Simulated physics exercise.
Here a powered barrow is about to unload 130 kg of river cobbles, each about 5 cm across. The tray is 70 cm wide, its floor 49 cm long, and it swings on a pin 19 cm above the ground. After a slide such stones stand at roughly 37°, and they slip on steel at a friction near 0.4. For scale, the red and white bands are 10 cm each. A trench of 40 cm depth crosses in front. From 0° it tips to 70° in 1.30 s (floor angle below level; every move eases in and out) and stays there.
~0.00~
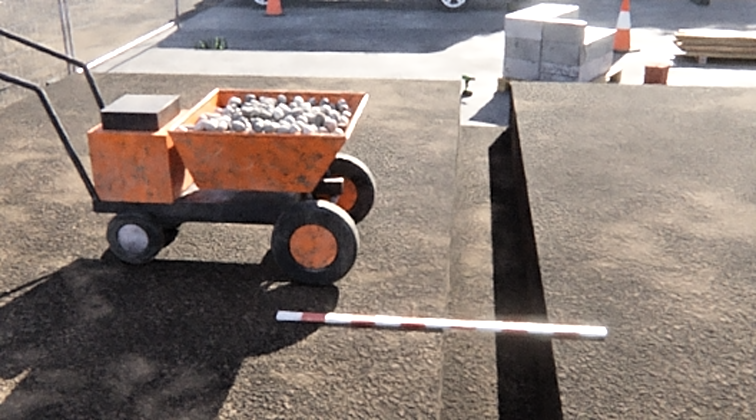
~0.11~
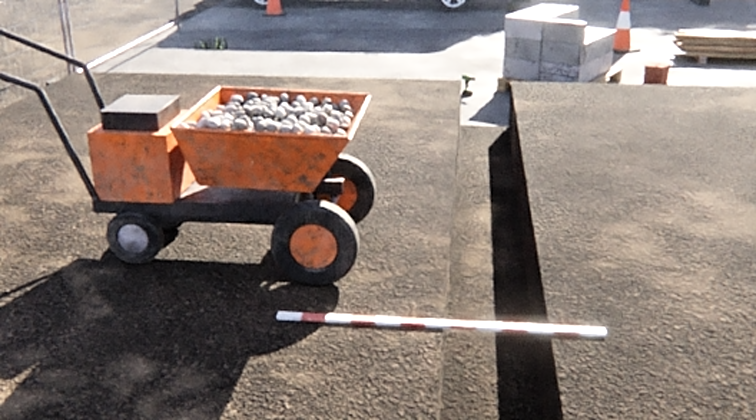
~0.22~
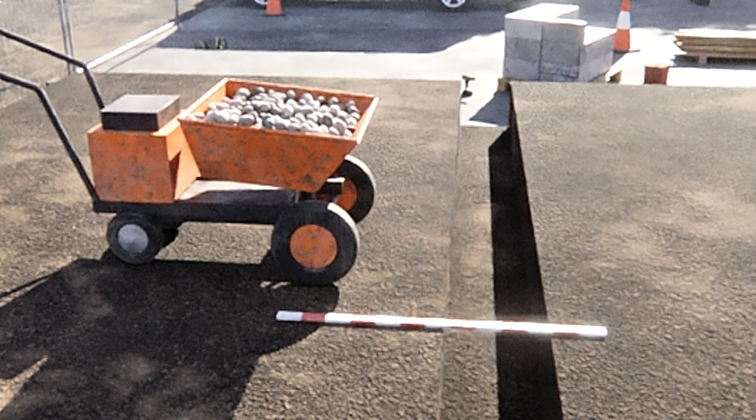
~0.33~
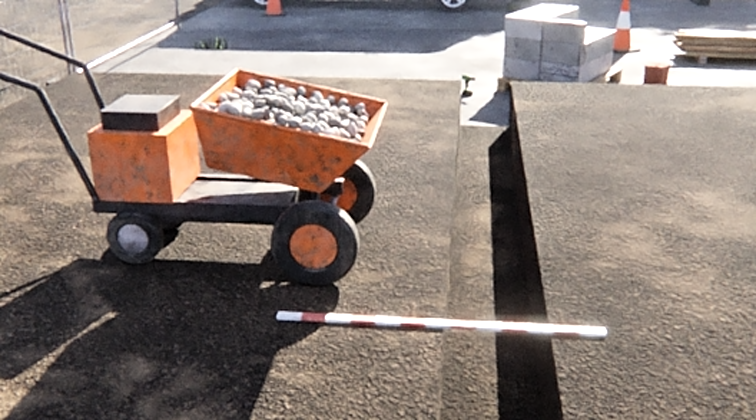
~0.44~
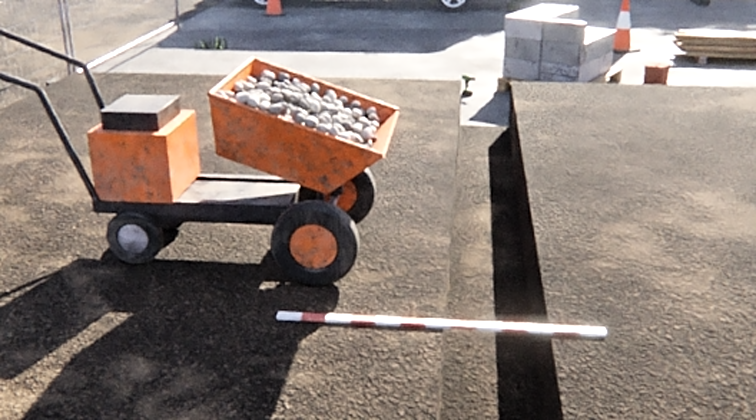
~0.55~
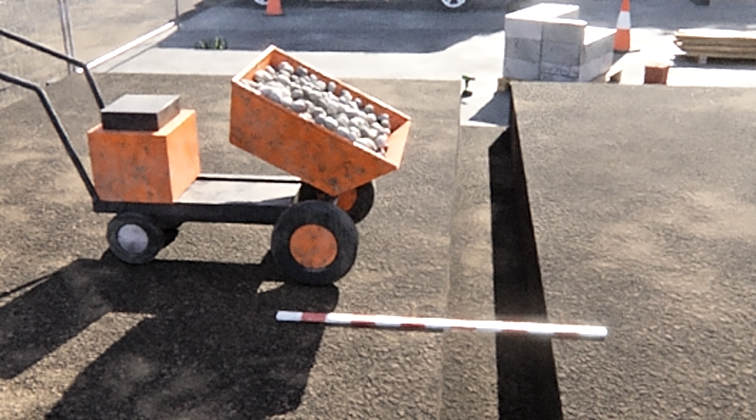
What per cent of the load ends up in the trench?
Some 100 per cent of it.
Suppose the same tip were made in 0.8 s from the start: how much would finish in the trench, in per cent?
Then about 100 per cent.
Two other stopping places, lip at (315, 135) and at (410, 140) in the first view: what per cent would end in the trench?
Near 80 per cent from the first place, 75 from the second.
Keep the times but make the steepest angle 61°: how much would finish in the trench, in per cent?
It would be near 65 per cent.
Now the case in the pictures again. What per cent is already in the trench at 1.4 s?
About 35 per cent by then.
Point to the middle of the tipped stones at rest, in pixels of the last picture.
Around (488, 319).
After 1.0 s the floor is at 59°; 99 % in the tray; the foremost stones are at (443, 202).
After 1.4 s the floor is at 70°; 63 % in the tray, 1 % short of the trench, 37 % in the trench; the foremost stones are at (530, 332).
After 1.8 s the floor is at 70°; 33 % in the tray, 1 % short of the trench, 66 % in the trench; the foremost stones are at (531, 333).
After 3.7 s the floor is at 70°; 0 % in the tray, 100 % in the trench; the foremost stones are at (531, 341).
